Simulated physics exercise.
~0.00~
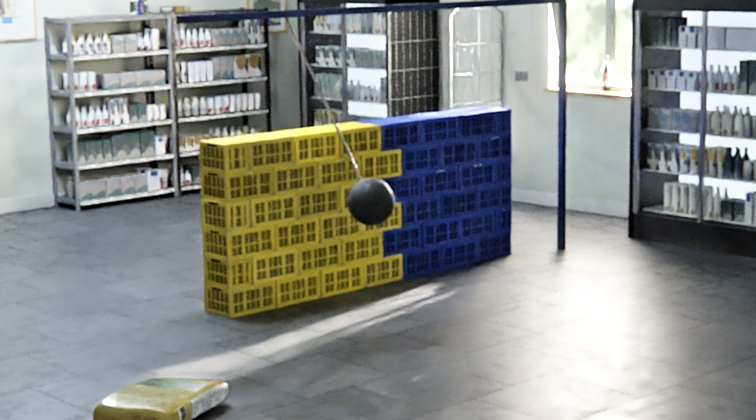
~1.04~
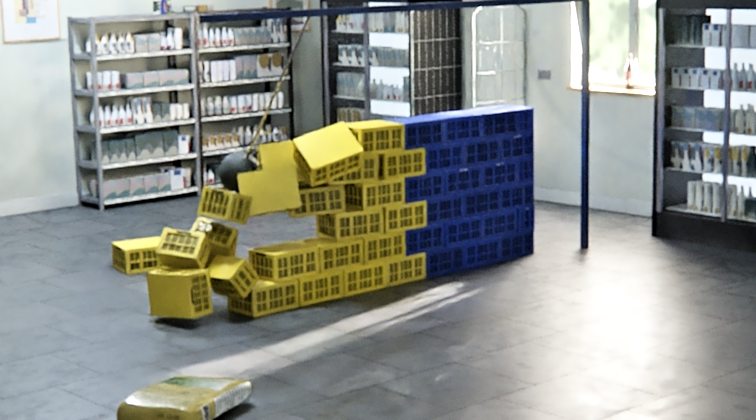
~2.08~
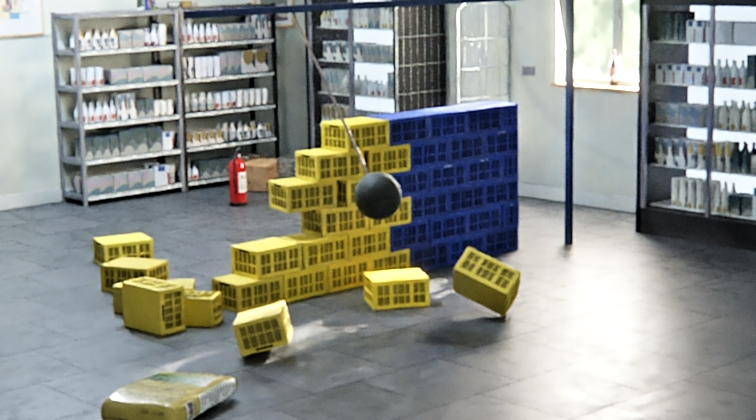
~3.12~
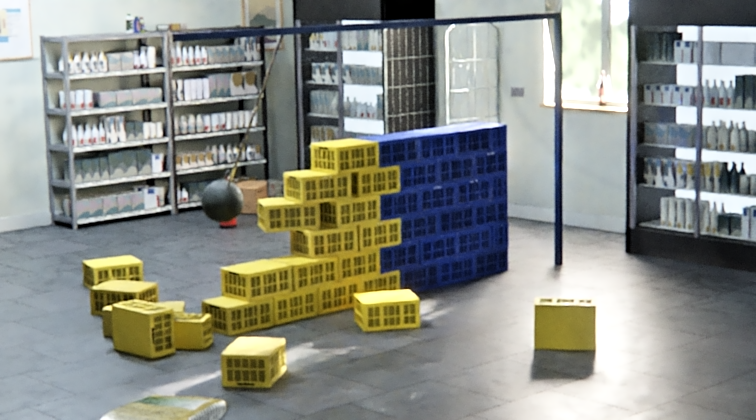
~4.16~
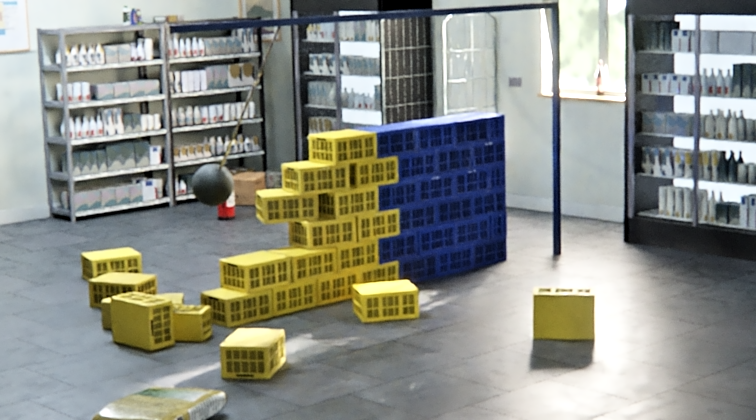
At first, a dark ball hangs on a line from a beam in front of a wall of stacked crates, yellow on the left and blue on the right, in a room lined with shelves. The ball swings left, and yellow crates at the left end burst loose and tumble. It swings back to the right while more yellow crates lie scattered and one tips on the floor at right. The ball then swings left again past the broken end. Finally, the blue part and a stepped yellow remainder still stand, with fallen yellow crates lying around.
